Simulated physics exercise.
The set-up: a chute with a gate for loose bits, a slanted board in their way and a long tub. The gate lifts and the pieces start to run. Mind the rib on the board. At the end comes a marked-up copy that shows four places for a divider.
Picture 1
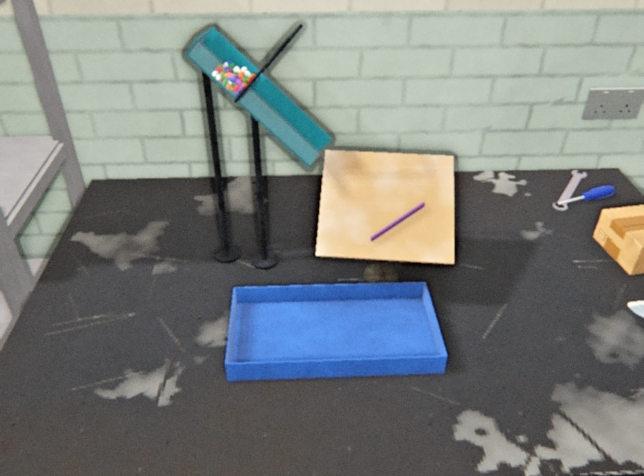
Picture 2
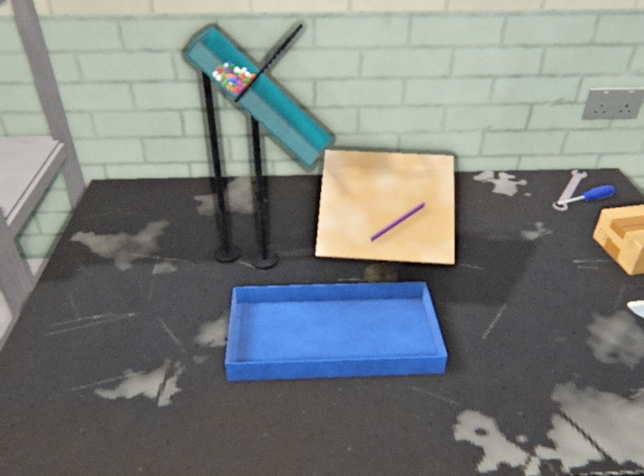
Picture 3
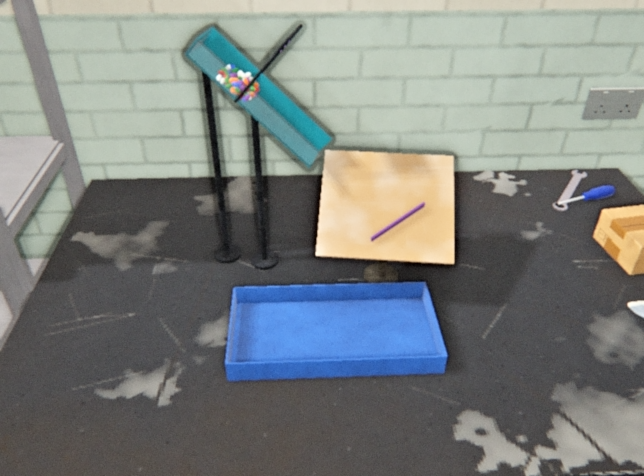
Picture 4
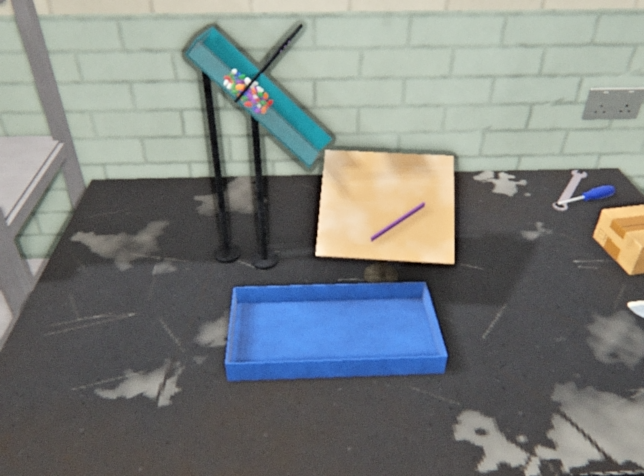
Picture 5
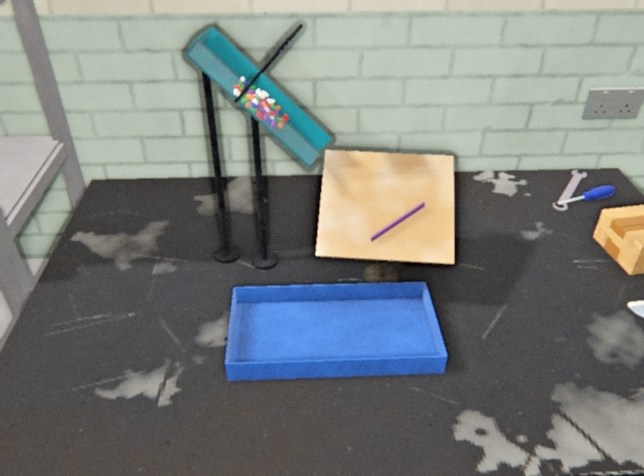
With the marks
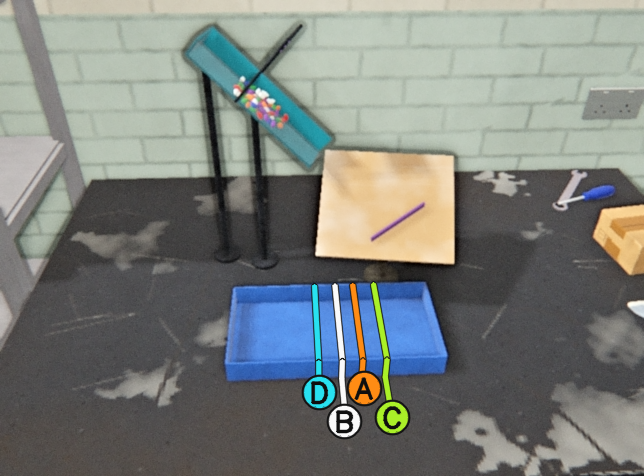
Small multicoloured pieces sliding down a tilted teal chute past a raised black gate, above a slanted board and empty blue tub.
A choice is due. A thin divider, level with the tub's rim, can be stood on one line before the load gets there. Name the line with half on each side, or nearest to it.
A beats the others.
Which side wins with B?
More lands on the right.
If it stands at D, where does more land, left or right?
Right.
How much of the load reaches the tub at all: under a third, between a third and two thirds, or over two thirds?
About that: Over two thirds.
On the marked copy, line A crosses the front rim at (362, 359); line B crosses the front rim at (342, 360); line C crosses the front rim at (386, 358); line D crosses the front rim at (318, 360).
If A is chosen, of what is caught, roughly half on the left of the divider, roughly half on the right.
If B is chosen, of what is caught, about a tenth on the left of the divider, the larger part on the right.
If C is chosen, of what is caught, almost all on the left of the divider, about a tenth on the right.
If D is chosen, of what is caught, about a tenth on the left of the divider, almost all on the right.
